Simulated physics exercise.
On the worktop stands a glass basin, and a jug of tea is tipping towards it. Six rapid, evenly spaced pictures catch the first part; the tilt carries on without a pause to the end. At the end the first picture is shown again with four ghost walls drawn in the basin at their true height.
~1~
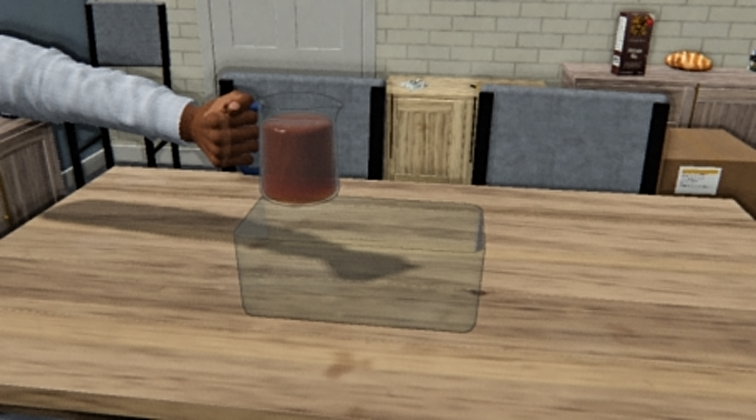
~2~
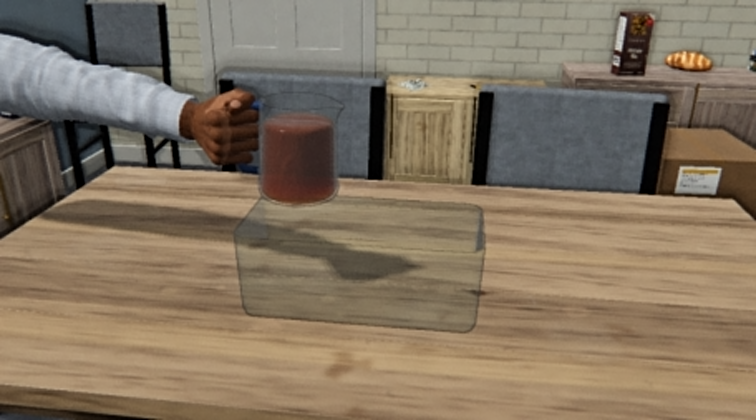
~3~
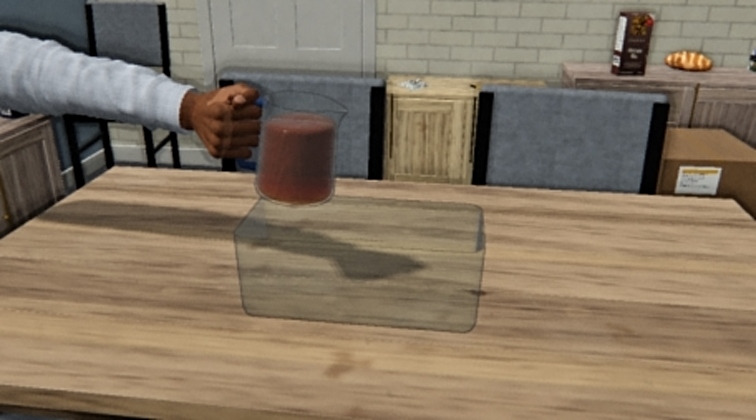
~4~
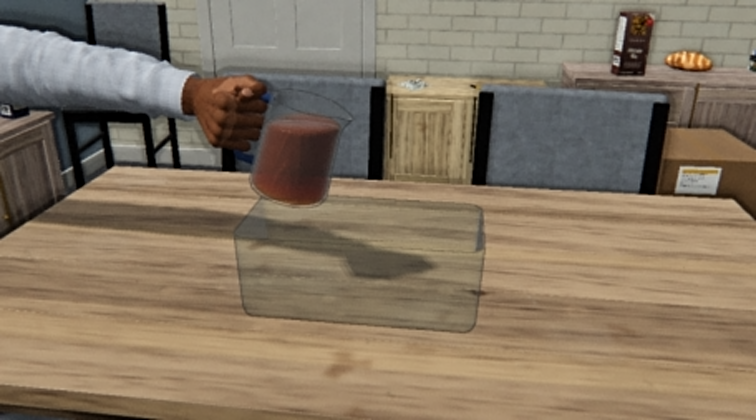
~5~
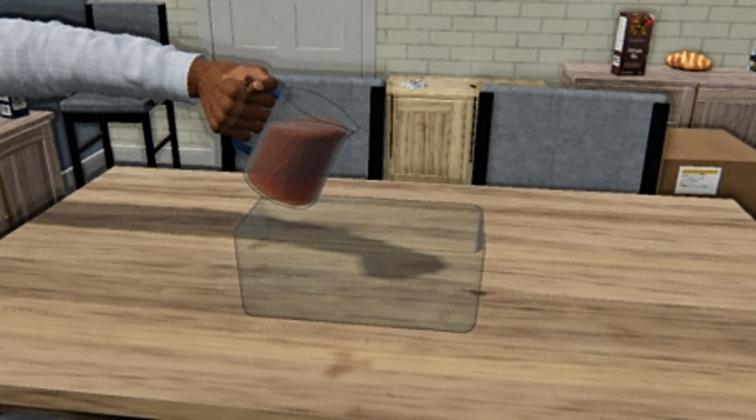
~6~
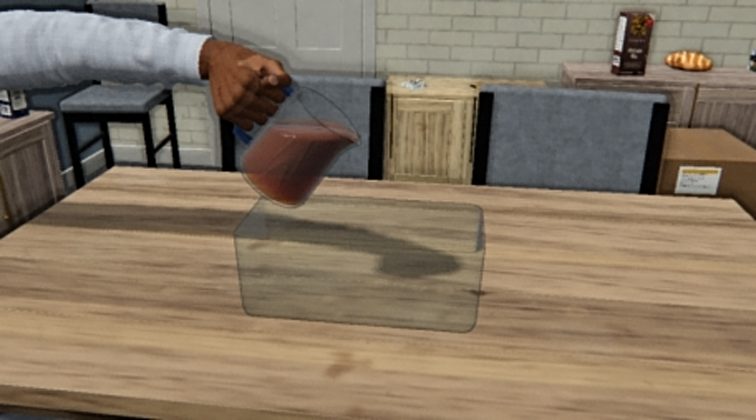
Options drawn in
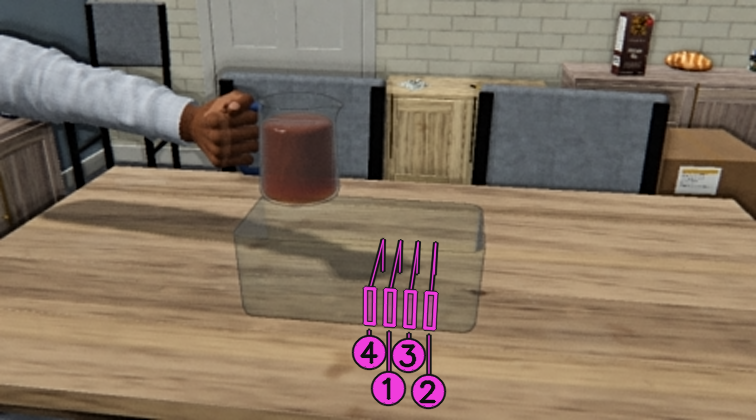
At first, a hand at the left holds a clear jug of reddish-brown liquid upright above an empty glass basin on a wooden table. The hand then rises slightly and tilts the jug steadily to the right, and the liquid shifts towards the lip, with none leaving the jug.
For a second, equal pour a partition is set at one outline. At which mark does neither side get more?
I would pick slot 1.
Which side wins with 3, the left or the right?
More ends on the left.
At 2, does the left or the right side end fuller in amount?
The left side.
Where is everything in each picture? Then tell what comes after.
The first picture shows upright, lip at (341, 105); basin from (244, 311) to (476, 329); nothing has left yet.
The second picture shows upright, lip at (343, 106); nothing has left yet.
The third picture shows tipped about 7°, lip at (347, 111); nothing has left yet.
The fourth picture shows tipped about 15°, lip at (352, 119); nothing has left yet.
The fifth picture shows tipped about 26°, lip at (357, 130); nothing has left yet.
The sixth picture shows tipped about 39°, lip at (360, 143); nothing has left yet.
On the marked copy, 1 at (388, 332); 2 at (428, 335); 3 at (408, 333); 4 at (369, 330).
With 1, about 42 % ends left of the wall and 57 % right of it.
With 2, about 95 % ends left of the wall and 3 % right of it.
With 3, about 95 % ends left of the wall and 3 % right of it.
With 4, about 8 % ends left of the wall and 91 % right of it.
